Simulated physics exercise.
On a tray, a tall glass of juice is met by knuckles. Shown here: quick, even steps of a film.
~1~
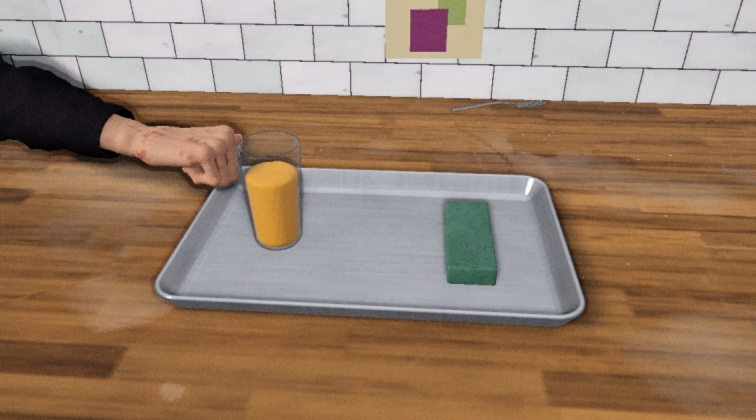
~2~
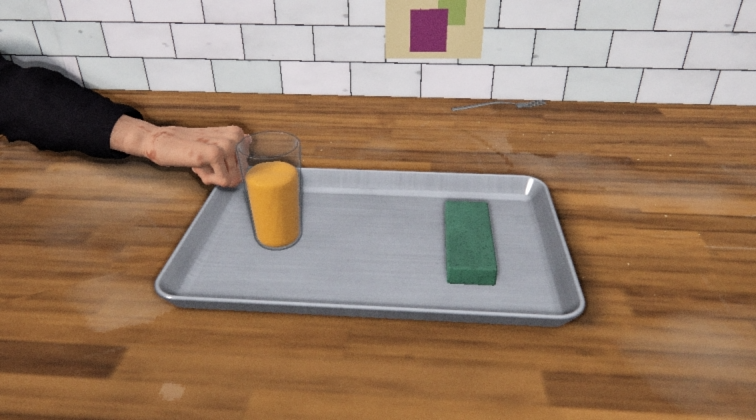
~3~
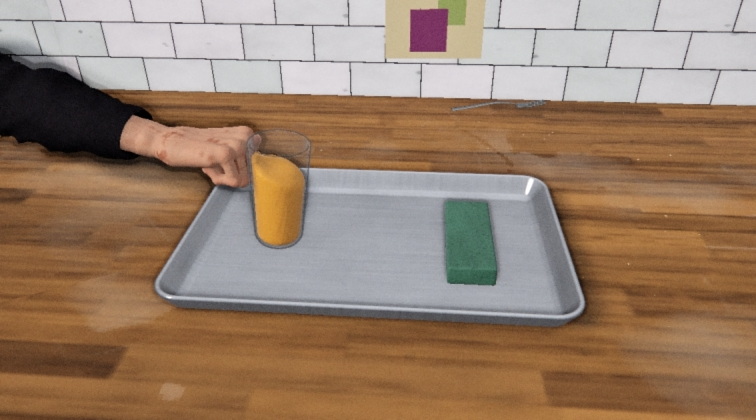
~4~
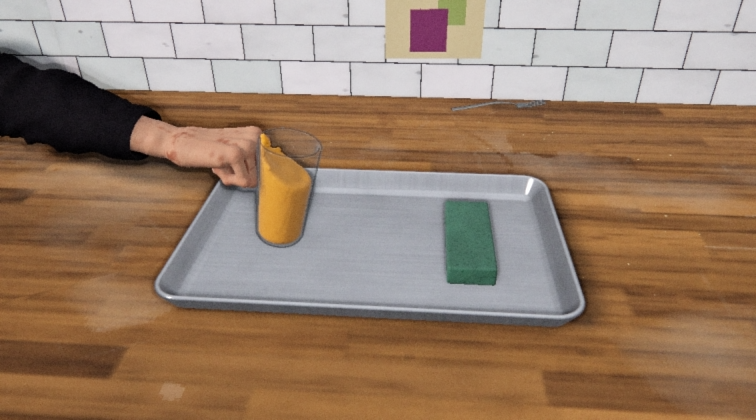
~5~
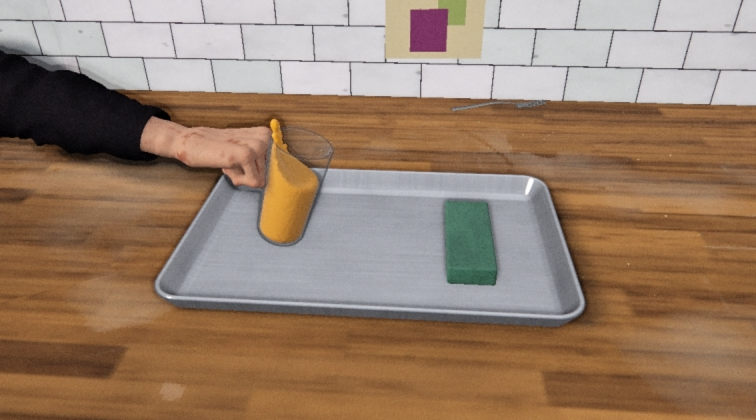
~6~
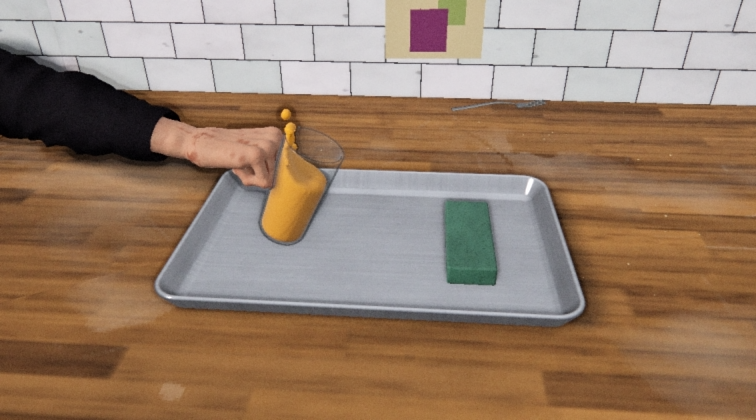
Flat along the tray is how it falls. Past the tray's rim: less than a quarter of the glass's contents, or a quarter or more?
Most likely the tray will catch three quarters or more.
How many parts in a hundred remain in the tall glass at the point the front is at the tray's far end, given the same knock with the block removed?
Tall glass content at that instant: ~ 55 per cent.
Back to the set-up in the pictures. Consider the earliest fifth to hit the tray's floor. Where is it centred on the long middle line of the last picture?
I'd put it at roughly (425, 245) on the centre line.
A moment on, the tall glass is falling and 99 per cent is in the glass, 0 on the tray and 1 above or beyond its rim.
Next, the tall glass lies on its side and 66 per cent is in the glass, 25 on the tray and 9 above or beyond its rim.
Then the tall glass lies on its side and 34 per cent is in the glass, 54 on the tray and 11 above or beyond its rim.
Later the tall glass lies on its side and 18 per cent is in the glass, 73 on the tray and 10 above or beyond its rim.
In the end 90 per cent is held by tray and glass, 10 is off the tray.
